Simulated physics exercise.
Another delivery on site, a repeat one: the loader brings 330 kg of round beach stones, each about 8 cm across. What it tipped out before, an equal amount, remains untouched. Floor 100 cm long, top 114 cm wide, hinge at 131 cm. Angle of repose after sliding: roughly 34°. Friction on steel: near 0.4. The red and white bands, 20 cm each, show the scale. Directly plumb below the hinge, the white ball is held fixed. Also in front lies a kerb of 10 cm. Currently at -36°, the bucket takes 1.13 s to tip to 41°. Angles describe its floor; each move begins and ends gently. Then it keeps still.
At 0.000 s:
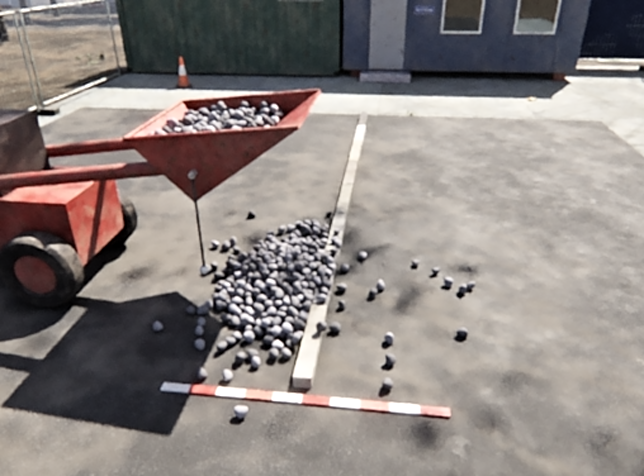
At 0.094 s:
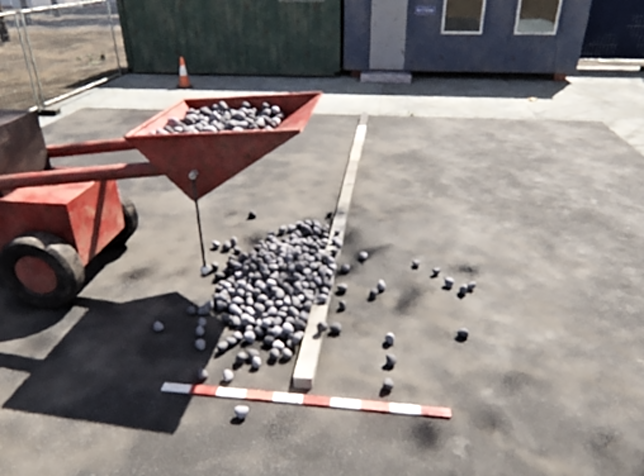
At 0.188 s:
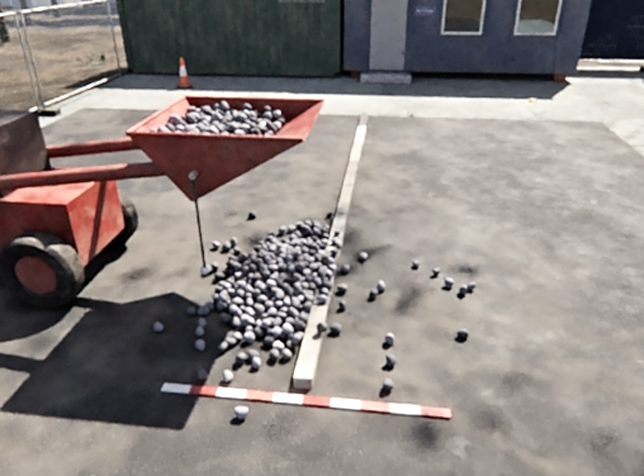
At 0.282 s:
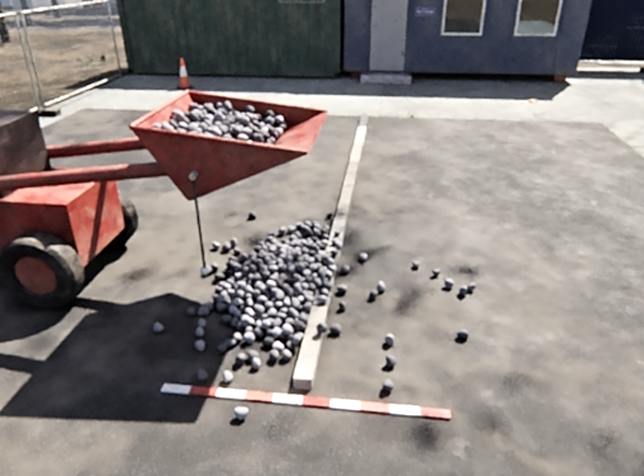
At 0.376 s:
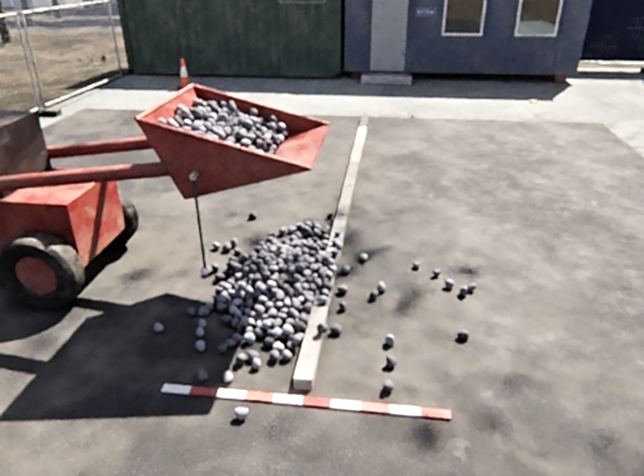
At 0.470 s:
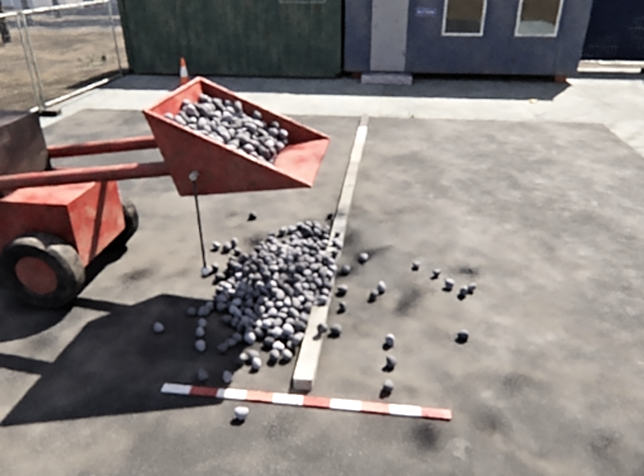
A red loader's bucket of rounded grey stones tilts at the left of a paved yard, seen from slightly above by a still camera. Below it, a heap of similar stones lies against a pale kerb, with strays beyond and a red and white striped bar in front. The bucket's right-hand lip swings smoothly downward, gathering pace, as its stones shift inside and its shadow changes.
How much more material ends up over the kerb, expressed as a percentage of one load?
About 79 per cent of a load more.
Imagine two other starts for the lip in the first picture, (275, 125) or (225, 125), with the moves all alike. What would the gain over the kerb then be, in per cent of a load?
Near 65 in a hundred first, near 20 in a hundred second.
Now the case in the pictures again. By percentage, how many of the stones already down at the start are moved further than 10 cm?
Roughly 5 percent.
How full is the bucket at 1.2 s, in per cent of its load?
60 %.
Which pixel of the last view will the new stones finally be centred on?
Their middle rests near (367, 287).
After 0.9 s the floor is at 29°; in per cent of one load, 100 in the bucket, 96 on this side of the kerb, 4 over the kerb; the foremost stones are at (437, 306).
After 1.2 s the floor is at 41°; in per cent of one load, 61 in the bucket, 135 on this side of the kerb, 4 over the kerb; the foremost stones are at (437, 306).
After 1.6 s the floor is at 41°; in per cent of one load, 9 in the bucket, 139 on this side of the kerb, 52 over the kerb; the foremost stones are at (448, 295).
After 4.3 s the floor is at 41°; in per cent of one load, 0 in the bucket, 117 on this side of the kerb, 83 over the kerb; the foremost stones are at (565, 311). Net gain over the kerb, 79.
